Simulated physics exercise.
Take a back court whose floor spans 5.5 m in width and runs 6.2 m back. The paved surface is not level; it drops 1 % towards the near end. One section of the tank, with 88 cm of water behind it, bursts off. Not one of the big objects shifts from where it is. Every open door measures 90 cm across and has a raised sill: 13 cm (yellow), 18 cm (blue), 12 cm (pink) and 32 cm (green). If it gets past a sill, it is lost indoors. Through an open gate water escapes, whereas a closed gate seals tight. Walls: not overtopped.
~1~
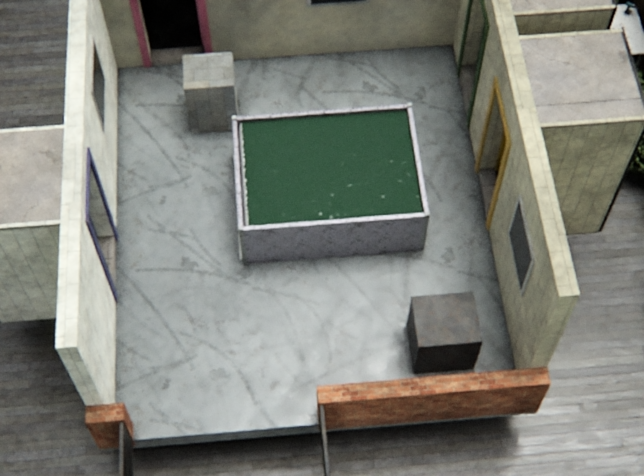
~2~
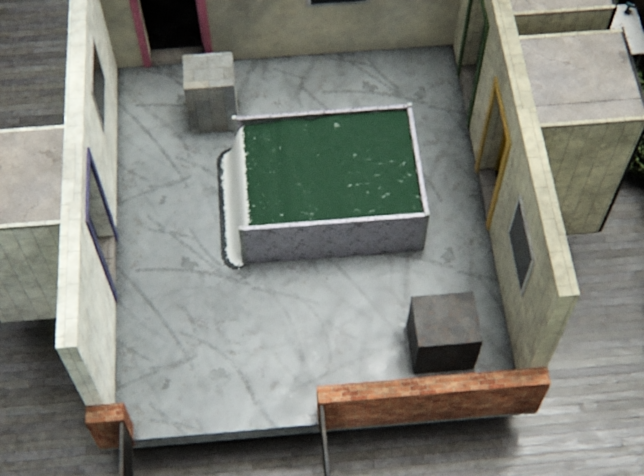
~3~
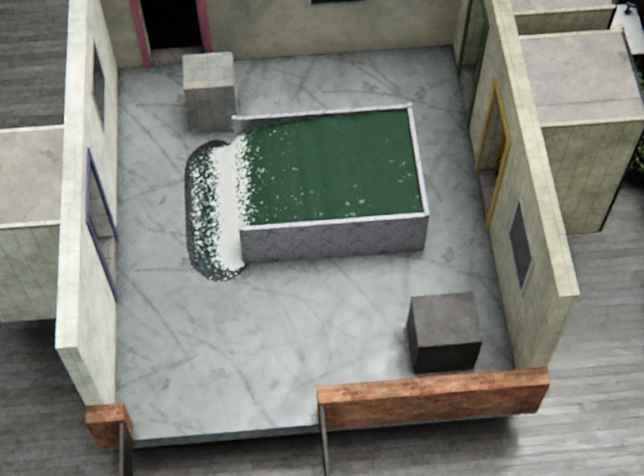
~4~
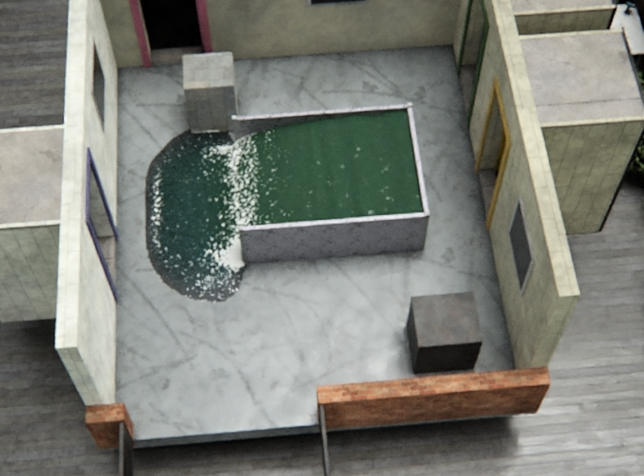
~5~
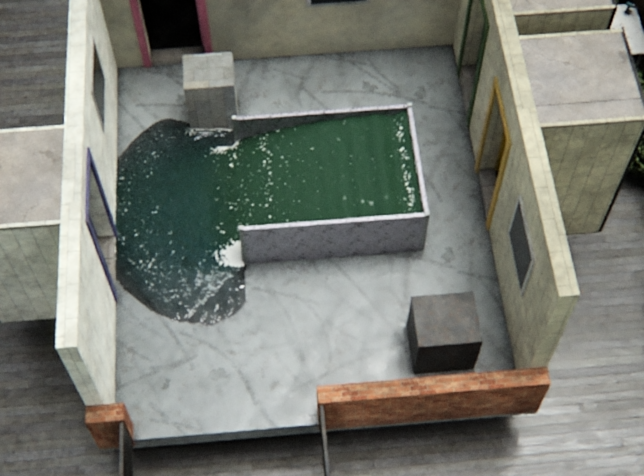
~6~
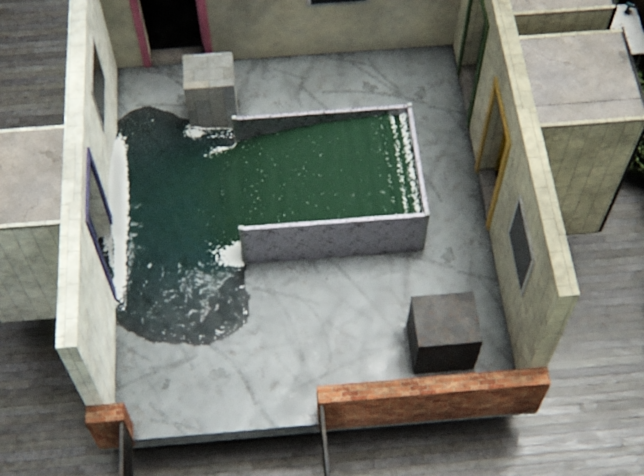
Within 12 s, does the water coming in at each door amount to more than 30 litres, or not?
At the yellow door: Not more than 30 litres. At the blue door: More than 30 litres. At the pink door: More than 30 litres. At the green door: Not more than 30 litres.
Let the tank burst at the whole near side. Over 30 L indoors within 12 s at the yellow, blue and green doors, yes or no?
Yellow falls short; blue falls short; green falls short.
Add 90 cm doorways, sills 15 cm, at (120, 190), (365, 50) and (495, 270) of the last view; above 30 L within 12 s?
Note, doorways in listed order: Goes beyond, stays short, stays short.
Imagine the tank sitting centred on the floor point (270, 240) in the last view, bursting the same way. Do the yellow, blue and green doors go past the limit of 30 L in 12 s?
Lab note: Vs limit, yellow door limit held; blue door limit broken; green door limit held.
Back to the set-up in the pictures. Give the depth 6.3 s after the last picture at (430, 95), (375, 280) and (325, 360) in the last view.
Depths: About 12, 0 and 1 centimetres.
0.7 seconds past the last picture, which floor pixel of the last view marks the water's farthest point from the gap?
About (116, 424) in the last view.
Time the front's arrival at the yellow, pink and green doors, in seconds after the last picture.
The front reaches yellow at 3.6 s, pink at 0.8 s, green at 2.8 s.
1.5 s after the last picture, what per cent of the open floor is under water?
Close to 40 in a hundred.
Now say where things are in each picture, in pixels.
In the first frame, the tank at (328, 168) is whole and still, 88 cm deep.
In the second frame, the front is at (233, 151), 1.0 m from the gap at (242, 194); 0.5 m2 of floor is under water; 88 cm left at the back of the tank.
In the third frame, the front is at (210, 146), 1.2 m from the gap at (243, 197); 1.6 m2 of floor is under water; 88 cm left at the back of the tank.
In the fourth frame, the front is at (175, 143), 1.6 m from the gap at (243, 198); 3.3 m2 of floor is under water; 88 cm left at the back of the tank.
In the fifth frame, the front is at (118, 166), 2.1 m from the gap at (243, 199); 5.5 m2 of floor is under water; 83 cm left at the back of the tank.
In the sixth frame, the front is at (117, 316), 2.5 m from the gap at (243, 199); 6.6 m2 of floor is under water; 74 cm left at the back of the tank.
Then, 0.7 s after the last picture water covers 30 % of the floor and is deepest (58 cm) near (129, 218); yellow door not reached, blue door 47 cm at the sill, 95 L in, pink door not reached, green door not reached.
Then, 1.5 s after the last picture water covers 40 % of the floor and is deepest (54 cm) near (118, 77); yellow door not reached, blue door 44 cm at the sill, 251 L in, pink door 30 cm at the sill, 20 L in, green door not reached.
Then, 2.8 s after the last picture water covers 65 % of the floor and is deepest (34 cm) near (116, 424); yellow door not reached, blue door 27 cm at the sill, 370 L in, pink door 29 cm at the sill, 162 L in, green door 4 cm at the sill, 0 L in.
Then, 6.3 s after the last picture water covers 85 % of the floor and is deepest (14 cm) near (399, 102); yellow door 7 cm at the sill, 0 L in, blue door 10 cm at the sill, 386 L in, pink door 10 cm at the sill, 254 L in, green door 13 cm at the sill, 0 L in.
Then, 11.3 s after the last picture water covers 95 % of the floor and is deepest (14 cm) near (510, 391); yellow door 4 cm at the sill, 0 L in, blue door 5 cm at the sill, 386 L in, pink door 2 cm at the sill, 255 L in, green door 6 cm at the sill, 0 L in.
